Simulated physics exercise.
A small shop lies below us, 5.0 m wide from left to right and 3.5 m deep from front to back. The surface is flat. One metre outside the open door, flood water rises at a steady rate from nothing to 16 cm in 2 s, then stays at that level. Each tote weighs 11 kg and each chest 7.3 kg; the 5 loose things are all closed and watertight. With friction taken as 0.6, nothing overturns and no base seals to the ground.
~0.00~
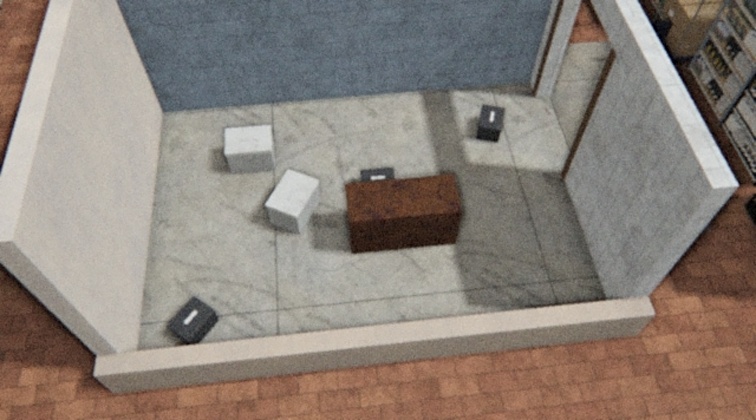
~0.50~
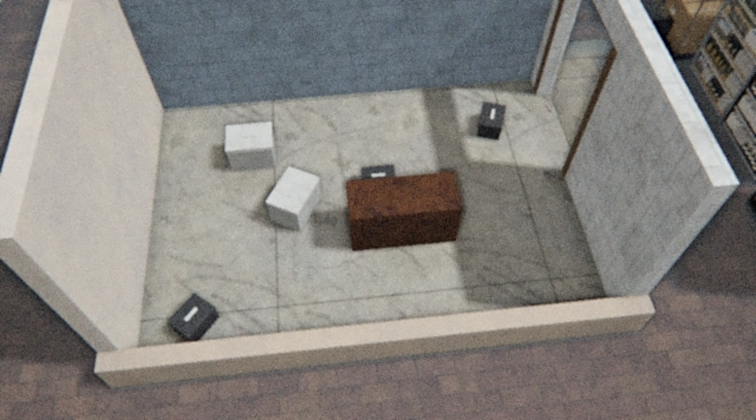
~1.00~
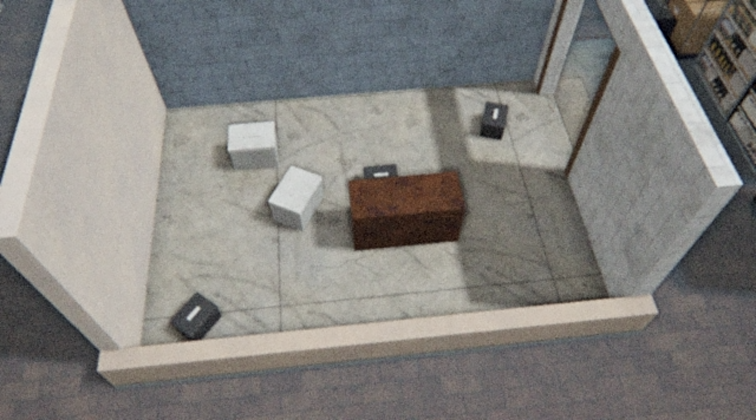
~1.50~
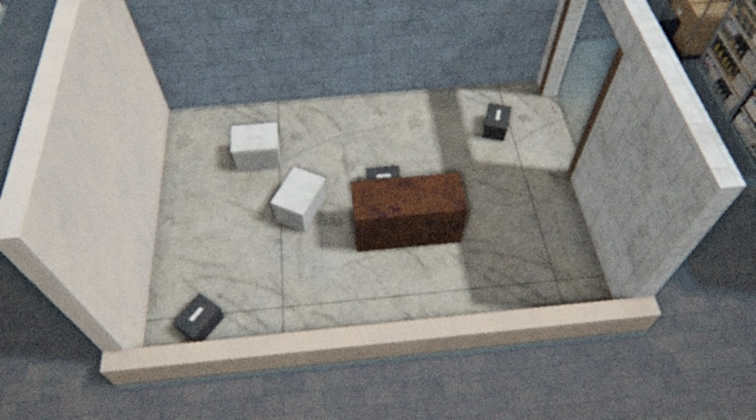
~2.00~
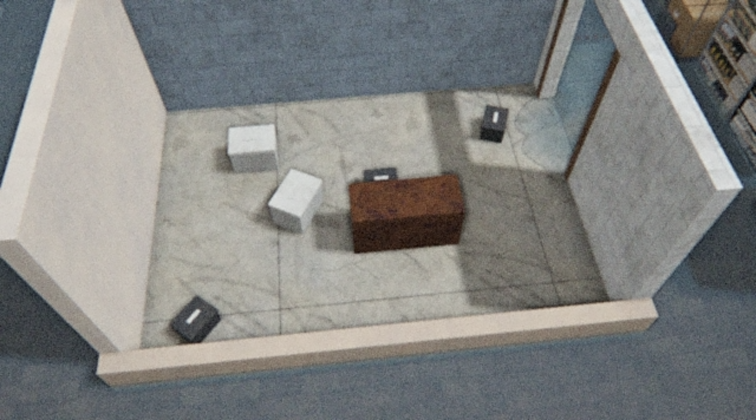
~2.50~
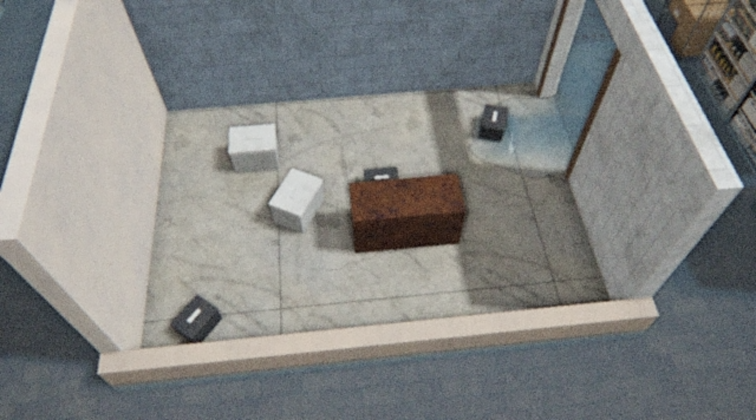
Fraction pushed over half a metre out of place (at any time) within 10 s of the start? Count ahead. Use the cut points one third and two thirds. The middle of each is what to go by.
It falls from one third to two thirds.
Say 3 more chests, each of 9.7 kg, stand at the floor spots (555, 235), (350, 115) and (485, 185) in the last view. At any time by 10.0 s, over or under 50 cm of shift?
Taking them in the given order: Smaller, then greater, then greater.
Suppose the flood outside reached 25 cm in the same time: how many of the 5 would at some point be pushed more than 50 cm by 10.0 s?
It would come to 5 of them.
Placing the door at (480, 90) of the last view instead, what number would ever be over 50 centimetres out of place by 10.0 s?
Result: 1.
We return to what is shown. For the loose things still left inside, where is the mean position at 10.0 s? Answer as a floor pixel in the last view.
Close to pixel (274, 218).
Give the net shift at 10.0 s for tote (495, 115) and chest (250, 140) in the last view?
First 150 cm, then 100 cm.
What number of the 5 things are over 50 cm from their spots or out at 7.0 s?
The number comes to 1.
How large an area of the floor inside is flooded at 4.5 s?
Somewhere about 8.0 m2, give or take.
After 3.5 s 1 of 5 are over 50 cm from their spots; 0 afloat.
After 4.5 s 1 of 5 are over 50 cm from their spots; 0 afloat.
After 7.0 s 1 of 5 are over 50 cm from their spots; 0 afloat.
After 10.0 s 3 of 5 are over 50 cm from their spots, and 3 have been at some point; 2 afloat.
